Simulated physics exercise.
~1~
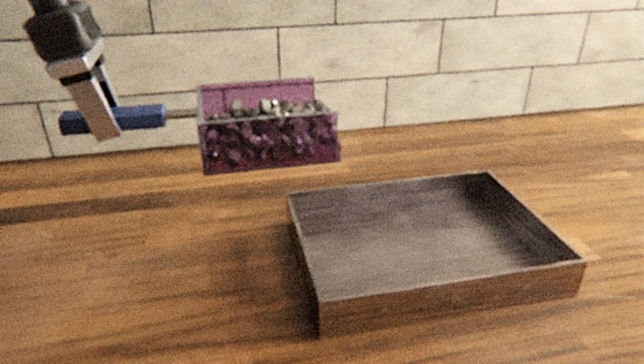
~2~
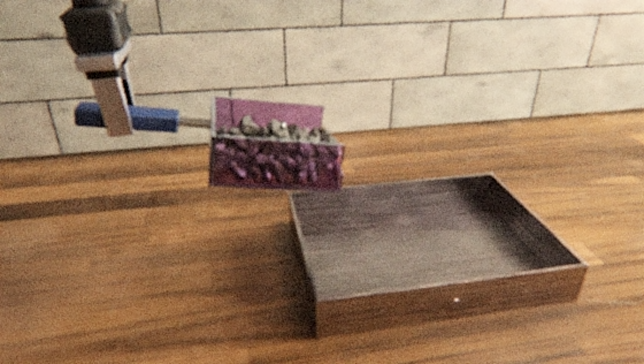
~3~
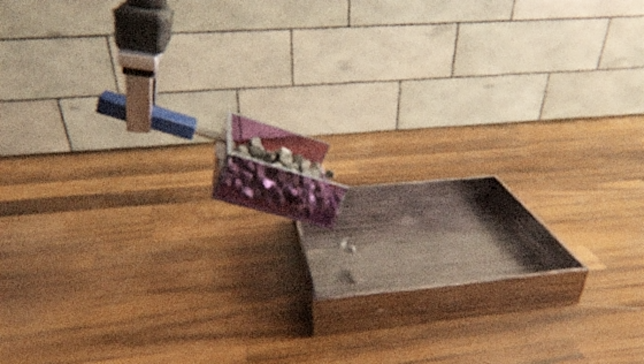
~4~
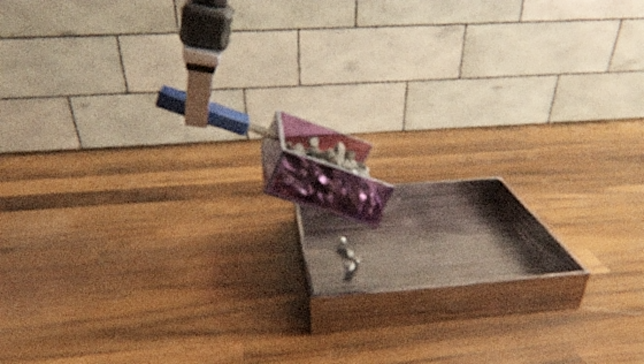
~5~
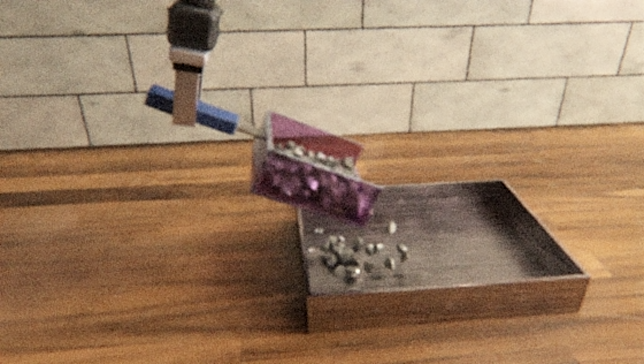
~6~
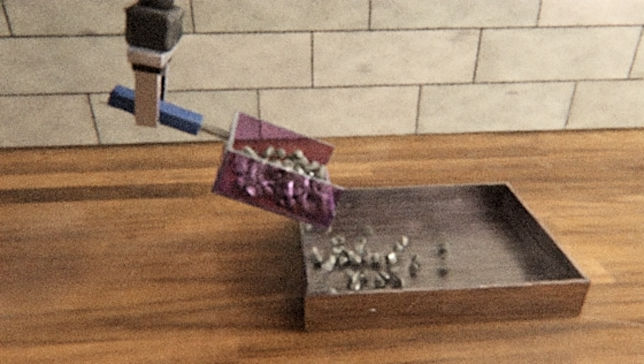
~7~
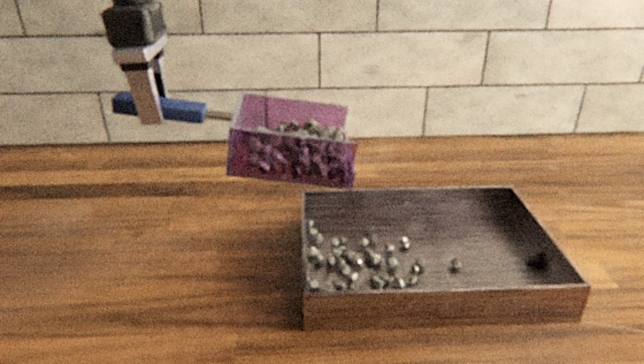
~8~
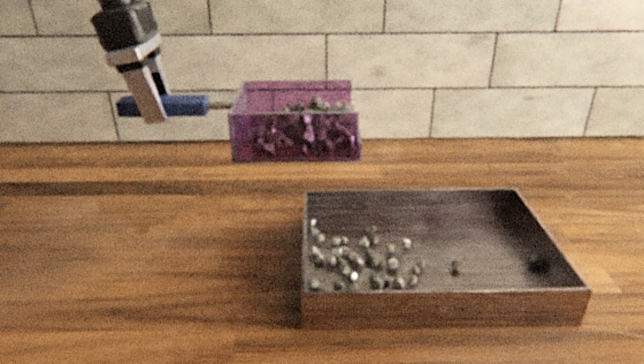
A gripper tilts a purple box, spills some pebbles into a tray, then levels it.
